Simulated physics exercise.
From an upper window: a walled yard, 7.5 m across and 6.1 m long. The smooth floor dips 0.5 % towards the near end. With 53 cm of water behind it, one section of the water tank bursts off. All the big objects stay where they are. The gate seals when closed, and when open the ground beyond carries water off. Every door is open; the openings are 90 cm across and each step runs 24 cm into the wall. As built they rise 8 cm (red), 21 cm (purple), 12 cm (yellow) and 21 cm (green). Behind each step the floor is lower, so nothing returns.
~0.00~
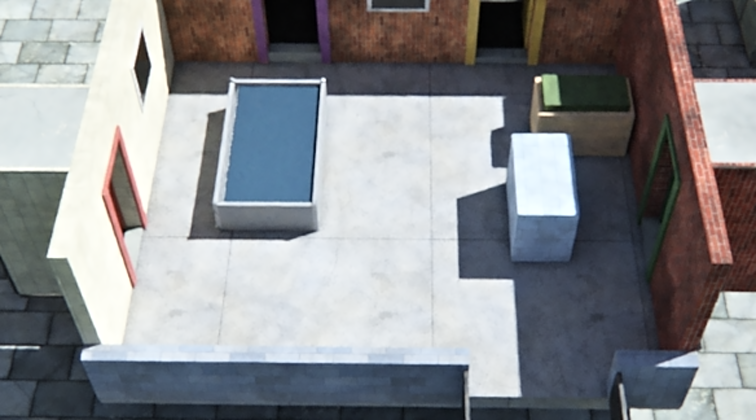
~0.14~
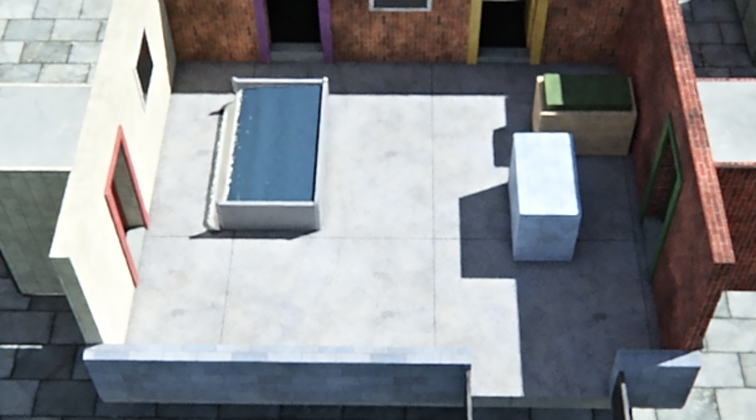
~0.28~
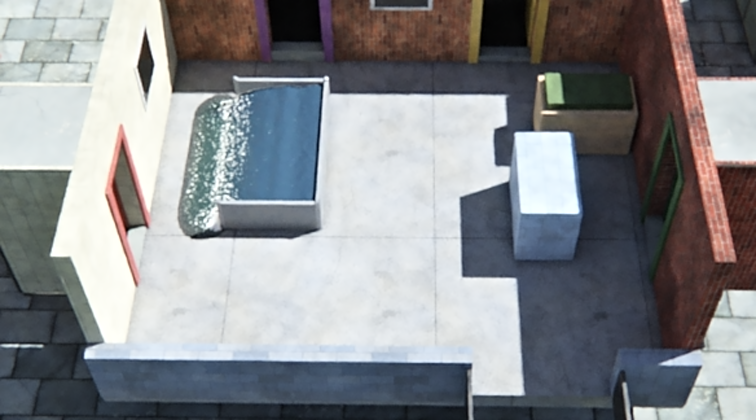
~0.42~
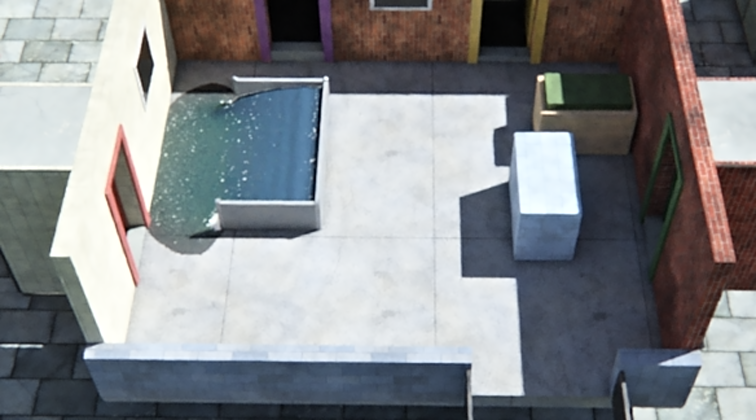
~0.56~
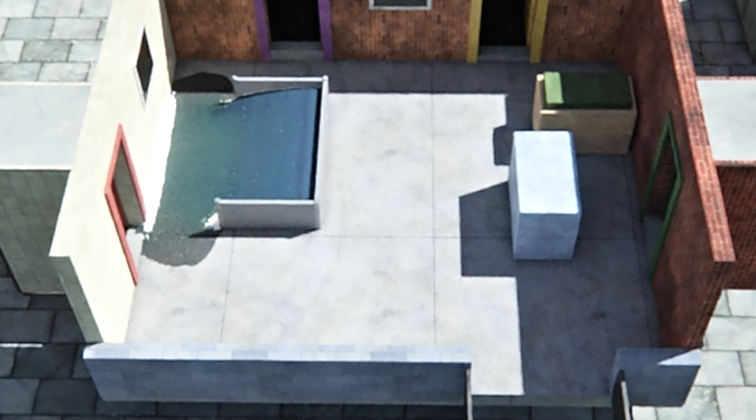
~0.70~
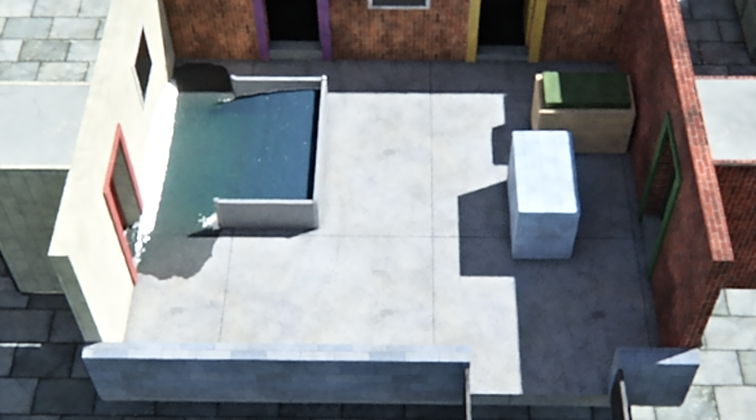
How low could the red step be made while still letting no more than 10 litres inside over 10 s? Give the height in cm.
Close to 18 cm is just enough.
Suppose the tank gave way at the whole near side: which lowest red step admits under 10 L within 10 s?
Then roughly 7.5 cm.
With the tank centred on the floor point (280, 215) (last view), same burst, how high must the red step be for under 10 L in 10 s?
About 34 cm.
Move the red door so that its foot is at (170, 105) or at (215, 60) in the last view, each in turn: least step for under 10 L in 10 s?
Roughly 28 and 27 cm.
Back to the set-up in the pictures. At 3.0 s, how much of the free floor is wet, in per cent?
Near 35 per cent is wet.
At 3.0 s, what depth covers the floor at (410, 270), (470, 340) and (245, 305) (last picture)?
Roughly 0, 0 and 2 cm, in turn.
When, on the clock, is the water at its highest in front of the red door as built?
Around 1.4 s.
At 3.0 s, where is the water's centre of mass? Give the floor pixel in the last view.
Around (228, 182).
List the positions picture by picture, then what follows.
In the first picture, still water, 53 cm deep, in the water tank at (272, 143); the red door at (126, 212) is dry.
In the second picture, the front is at (210, 225), 0.2 m from the gap at (231, 156); 0.5 m2 of floor is wet, 53 cm left at the back.
In the third picture, the front is at (184, 221), 0.6 m from the gap at (233, 157); 1.6 m2 of floor is wet, 53 cm left at the back.
In the fourth picture, the gap is at (232, 158), the front 1.2 m out at (149, 218); the back of the water tank holds 47 cm.
In the fifth picture, water pours out at (232, 158) and has run 1.3 m, to (142, 249); about 11 cm deep outside, 45 cm at the back.
In the sixth picture, the front is at (138, 265), 1.4 m from the gap at (231, 157); 4.0 m2 of floor is wet, 43 cm left at the back; water is at the red door at (127, 210).
After 1.4 s water covers 15 % of the floor, deepest (40 cm) near (155, 171); 19 cm at the red door, 14 litres in over its 8 cm step.
After 3.0 s water covers 35 % of the floor, deepest (24 cm) near (118, 373); 11 cm at the red door, 58 litres in over its 8 cm step.
After 10.0 s water covers 95 % of the floor, deepest (8 cm) near (118, 373); 5 cm at the red door, 67 litres in over its 8 cm step.
At the red door as built, the water arrived by 0.7 s and peaked near 19 cm at 1.4 s.
Run again over the same 10 s with other heights there, 16 litres in over 16 cm, 4 litres over 21.5 cm. The limit of 10 litres is kept from about 18 cm up.
